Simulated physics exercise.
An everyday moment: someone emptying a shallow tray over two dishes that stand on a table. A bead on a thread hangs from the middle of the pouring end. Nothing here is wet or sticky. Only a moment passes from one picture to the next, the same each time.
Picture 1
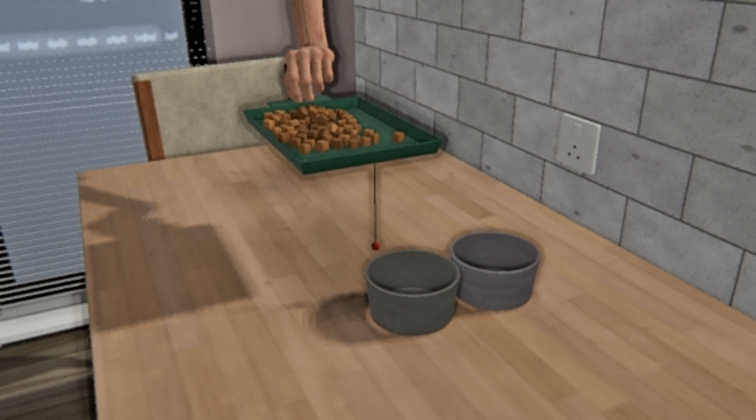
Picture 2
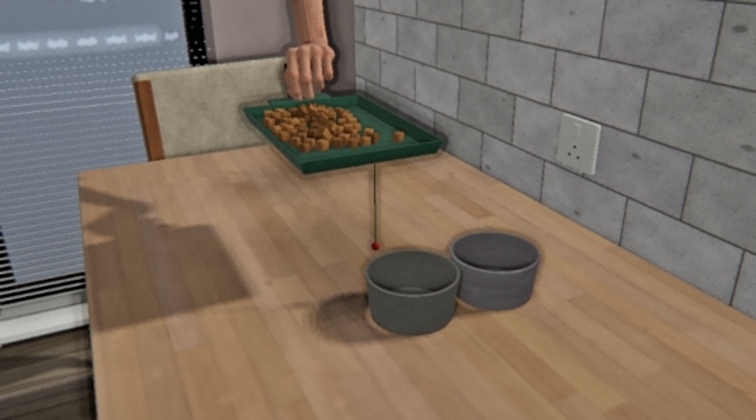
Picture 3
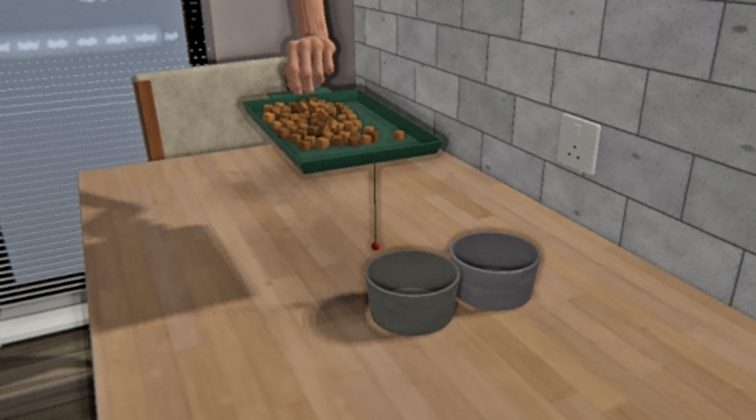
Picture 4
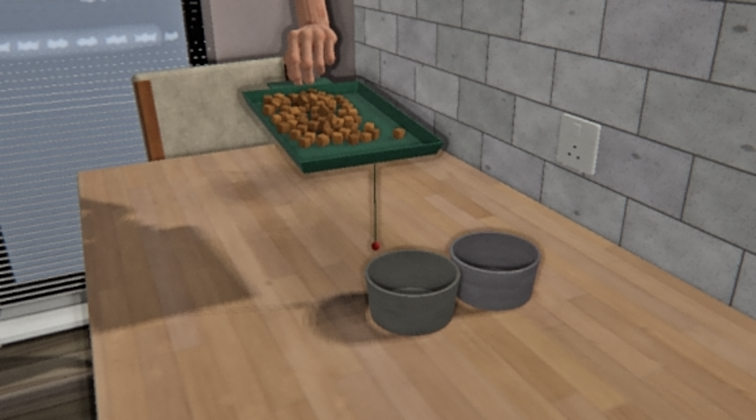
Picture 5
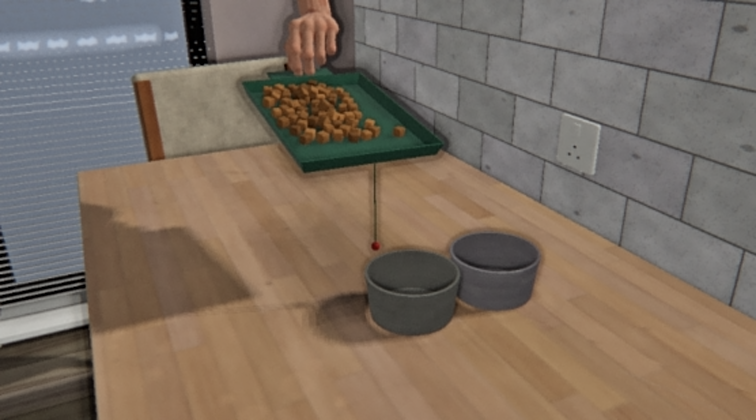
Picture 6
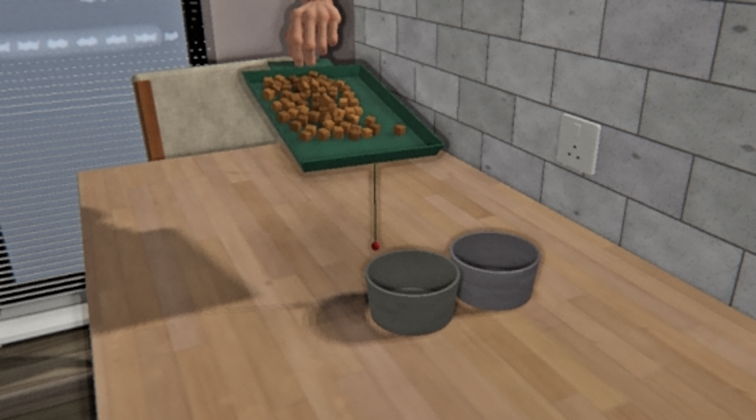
Hand gradually raising the back of a green tray of brown cubes, tilting it slightly above two grey dishes on a wooden table.
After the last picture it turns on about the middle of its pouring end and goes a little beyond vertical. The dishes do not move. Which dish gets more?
More goes to the left-hand dish.
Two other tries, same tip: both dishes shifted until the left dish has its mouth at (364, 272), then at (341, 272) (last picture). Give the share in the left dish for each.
About 30 and 20 per cent.
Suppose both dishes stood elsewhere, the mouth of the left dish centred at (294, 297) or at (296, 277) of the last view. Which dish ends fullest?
At the first place the dish on the right, at the second the right one.
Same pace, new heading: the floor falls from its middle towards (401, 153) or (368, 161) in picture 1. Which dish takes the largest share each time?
One: Left. Two: The left-hand dish.
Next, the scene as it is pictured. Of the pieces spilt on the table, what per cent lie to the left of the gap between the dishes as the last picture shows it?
Roughly 90 in a hundred.
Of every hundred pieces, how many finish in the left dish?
Near 70 %.
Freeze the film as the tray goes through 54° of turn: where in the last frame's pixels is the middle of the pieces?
Close to (376, 131).
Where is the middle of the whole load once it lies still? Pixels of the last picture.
Around (415, 306).
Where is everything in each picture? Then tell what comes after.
Corners of the pouring end at (303, 160) and (437, 139), level; middle of the load at (319, 125), brown sugar cubes; left dish at (435, 310); right dish at (520, 287); bead on its thread at (376, 246), in the first picture.
Corners of the pouring end at (303, 160) and (437, 140), level; middle of the load at (319, 124), in the second picture.
Corners of the pouring end at (304, 160) and (437, 140), tipped barely, lowest at the right corner; middle of the load at (319, 120), in the third picture.
Corners of the pouring end at (304, 159) and (437, 141), tipped a little, lowest at the right corner; middle of the load at (319, 114), in the fourth picture.
Corners of the pouring end at (304, 159) and (438, 142), tipped a little, lowest at the right corner; middle of the load at (319, 108), in the fifth picture.
Corners of the pouring end at (305, 159) and (438, 143), tipped a little, lowest at the right corner; middle of the load at (320, 103); left dish at (435, 310); right dish at (520, 287), in the sixth picture.
Soon after the last picture, tray tipped steeply; nearly all on the tray; a small part in the air.
A little later, tray tipped right over; most on the tray; a small part in the left dish; a stray few in the right dish; a stray few outside both; a stray few in the air.
Later still, tray tipped past a quarter turn; most in the left dish; a stray few in the right dish; about a quarter outside both.
At rest, tray tipped past a quarter turn; most in the left dish; a stray few in the right dish; about a quarter outside both.
